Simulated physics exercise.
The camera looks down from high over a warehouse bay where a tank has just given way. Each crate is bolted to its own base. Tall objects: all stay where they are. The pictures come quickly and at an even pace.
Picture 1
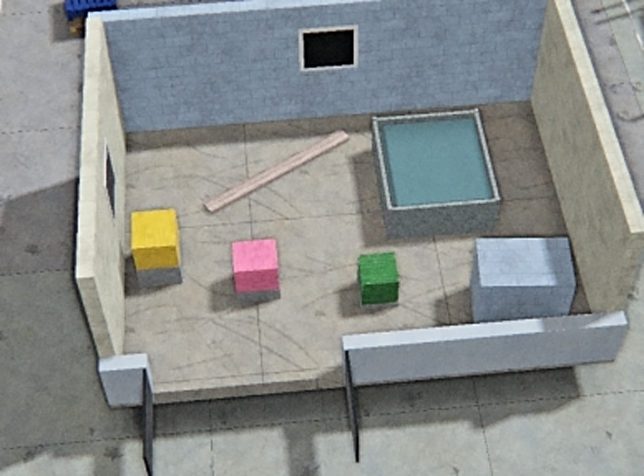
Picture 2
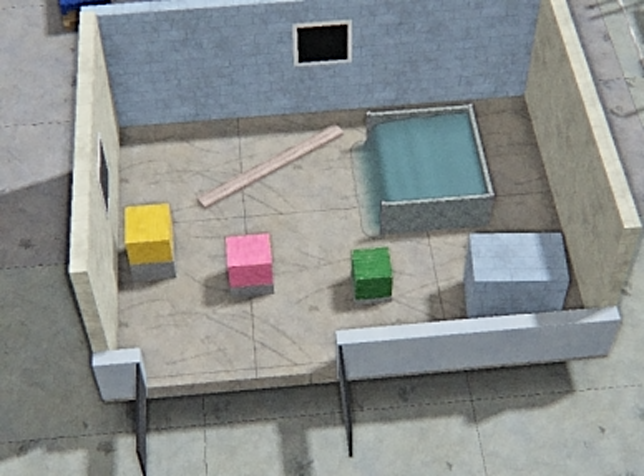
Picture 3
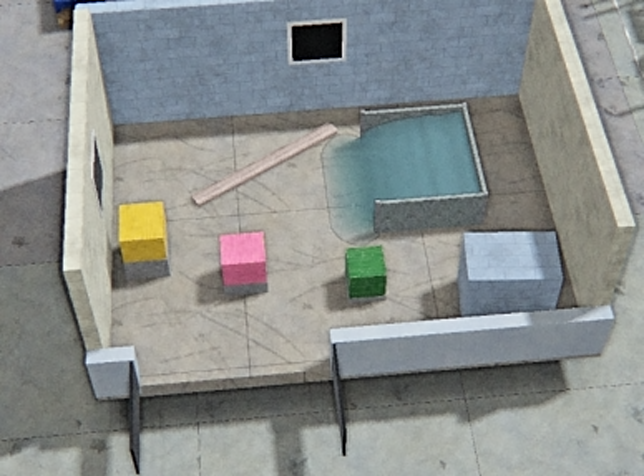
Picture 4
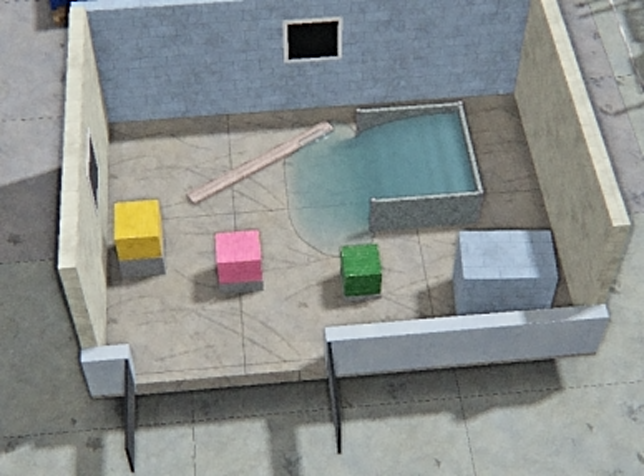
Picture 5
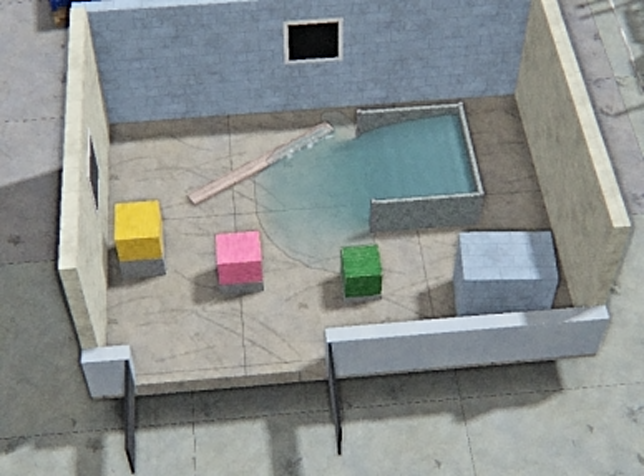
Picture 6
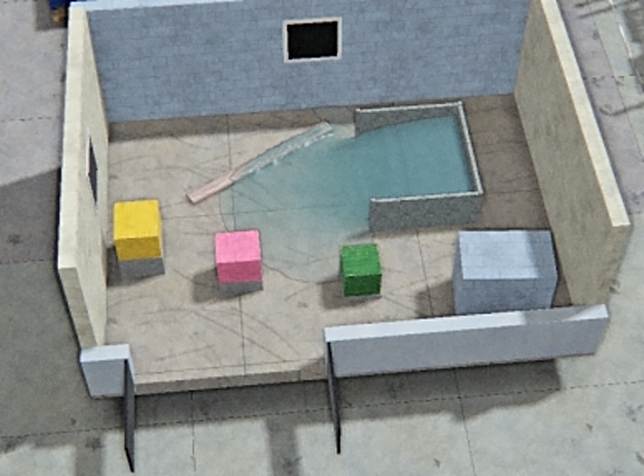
Warehouse bay seen from above, water pouring from the left side of a tank and spreading leftward across the floor around a plank.
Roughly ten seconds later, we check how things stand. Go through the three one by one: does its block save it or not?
In order: The yellow crate sits high enough, the green crate sits high enough, the pink crate sits high enough.
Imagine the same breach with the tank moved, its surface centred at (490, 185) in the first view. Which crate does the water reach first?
Green-painted one.
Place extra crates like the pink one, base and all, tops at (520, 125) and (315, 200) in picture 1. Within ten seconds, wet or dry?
For the first position it is missed; for the second it is reached.
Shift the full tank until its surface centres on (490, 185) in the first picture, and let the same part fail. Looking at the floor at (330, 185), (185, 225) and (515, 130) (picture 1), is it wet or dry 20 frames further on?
Submerged, submerged, untouched.
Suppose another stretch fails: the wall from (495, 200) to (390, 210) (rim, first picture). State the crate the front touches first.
Answer: The one in green.
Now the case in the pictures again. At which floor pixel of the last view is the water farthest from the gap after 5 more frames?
I'd say near (108, 242).
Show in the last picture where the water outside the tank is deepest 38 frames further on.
Look close to (271, 119).
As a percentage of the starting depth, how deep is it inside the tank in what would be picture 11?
Around 42 percent.
A moment on, water covers 40 % of the floor; the yellow crate water round its plinth, the green crate water round its plinth, the pink crate water round its plinth.
Next, water covers 60 % of the floor; the yellow crate water round its plinth, the green crate water round its plinth, the pink crate water round its plinth.
Then, water covers 65 % of the floor; the yellow crate water round its plinth, the green crate water round its plinth, the pink crate water round its plinth.
Later, water covers 70 % of the floor; the yellow crate water round its plinth, the green crate water round its plinth, the pink crate water round its plinth.
In the end, water covers 90 % of the floor; the yellow crate stayed above the water, the green crate stayed above the water, the pink crate stayed above the water.
